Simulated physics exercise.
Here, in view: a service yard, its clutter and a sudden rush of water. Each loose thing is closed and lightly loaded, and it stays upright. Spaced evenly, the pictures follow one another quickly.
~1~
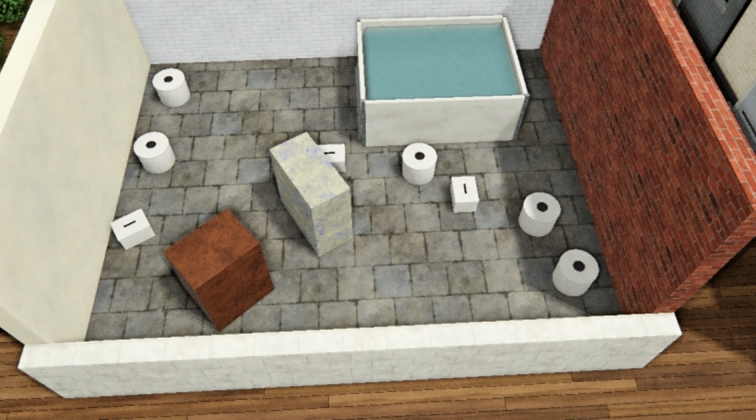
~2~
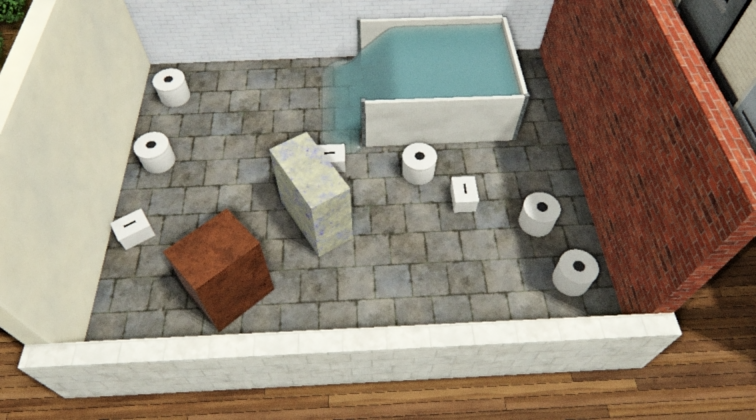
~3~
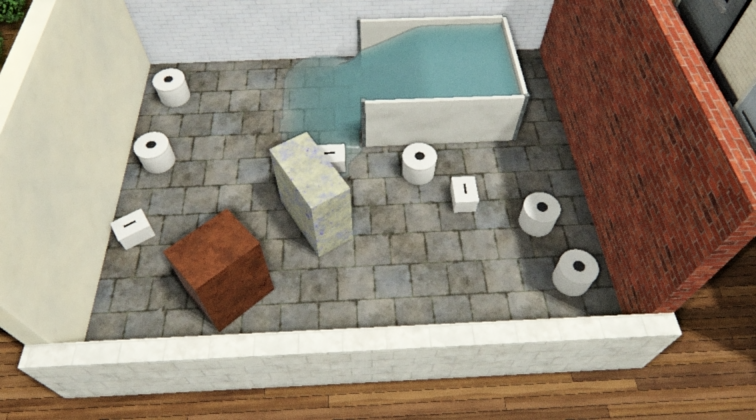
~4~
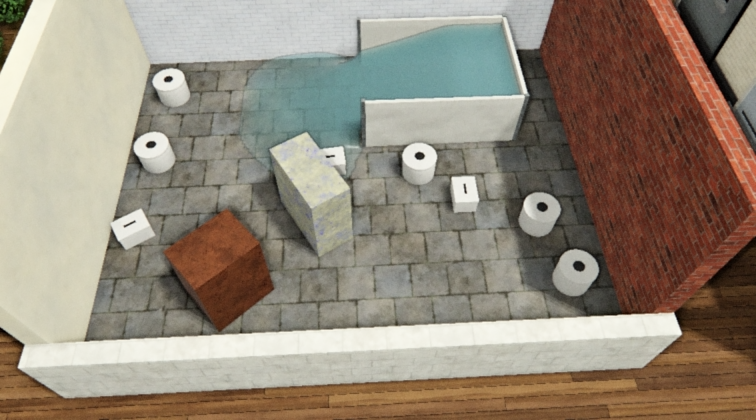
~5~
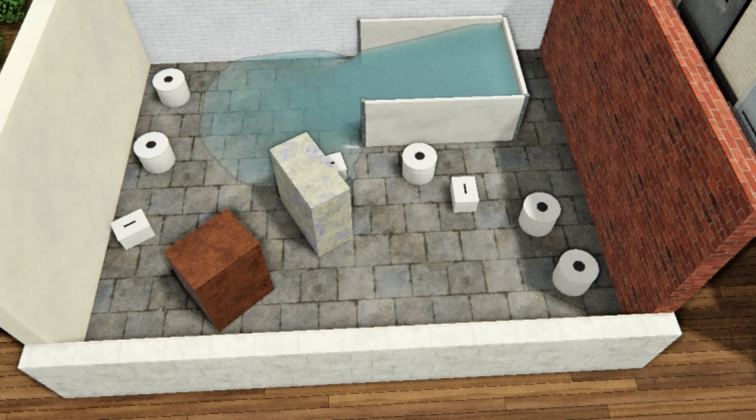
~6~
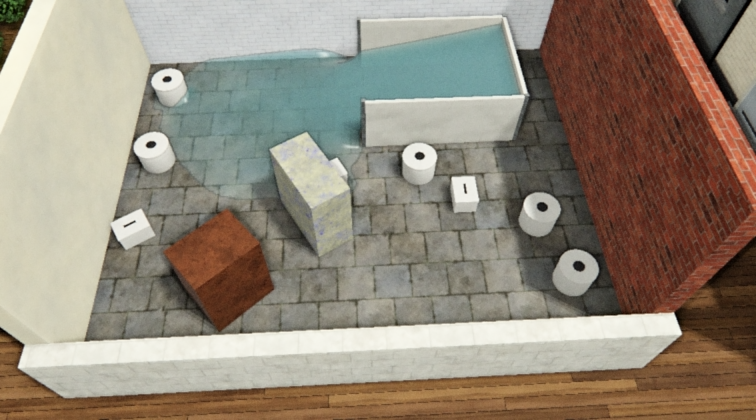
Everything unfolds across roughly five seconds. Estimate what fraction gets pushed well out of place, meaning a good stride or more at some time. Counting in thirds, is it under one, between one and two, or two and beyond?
The part that gets shoved well aside lies in the middle band.
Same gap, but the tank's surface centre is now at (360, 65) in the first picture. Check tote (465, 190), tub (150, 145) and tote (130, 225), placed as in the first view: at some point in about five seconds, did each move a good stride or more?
In turn: Short of that, swept aside, swept aside.
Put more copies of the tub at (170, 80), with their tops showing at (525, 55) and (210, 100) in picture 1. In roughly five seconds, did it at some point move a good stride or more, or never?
As listed: Not that far, that far or more.
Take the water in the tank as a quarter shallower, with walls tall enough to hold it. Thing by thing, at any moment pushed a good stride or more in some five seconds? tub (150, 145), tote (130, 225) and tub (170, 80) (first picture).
Going through them in turn, I'd say got there, then got there, then got there.
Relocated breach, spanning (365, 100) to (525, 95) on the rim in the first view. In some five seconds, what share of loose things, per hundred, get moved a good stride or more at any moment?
That works out to about 100 per cent of them.
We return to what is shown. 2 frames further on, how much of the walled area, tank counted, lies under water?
My figure is about 40 percent.
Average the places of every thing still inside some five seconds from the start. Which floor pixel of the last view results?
Average floor point: Approx. (373, 243).
A moment on, 0 of 8 are well off their spots; 1 afloat.
Next, 4 of 8 are well off their spots; 3 afloat.
Later, 4 of 8 are well off their spots; 3 afloat.
In the end, 4 of 8 are well off their spots, and 4 have been at some point; 4 afloat.
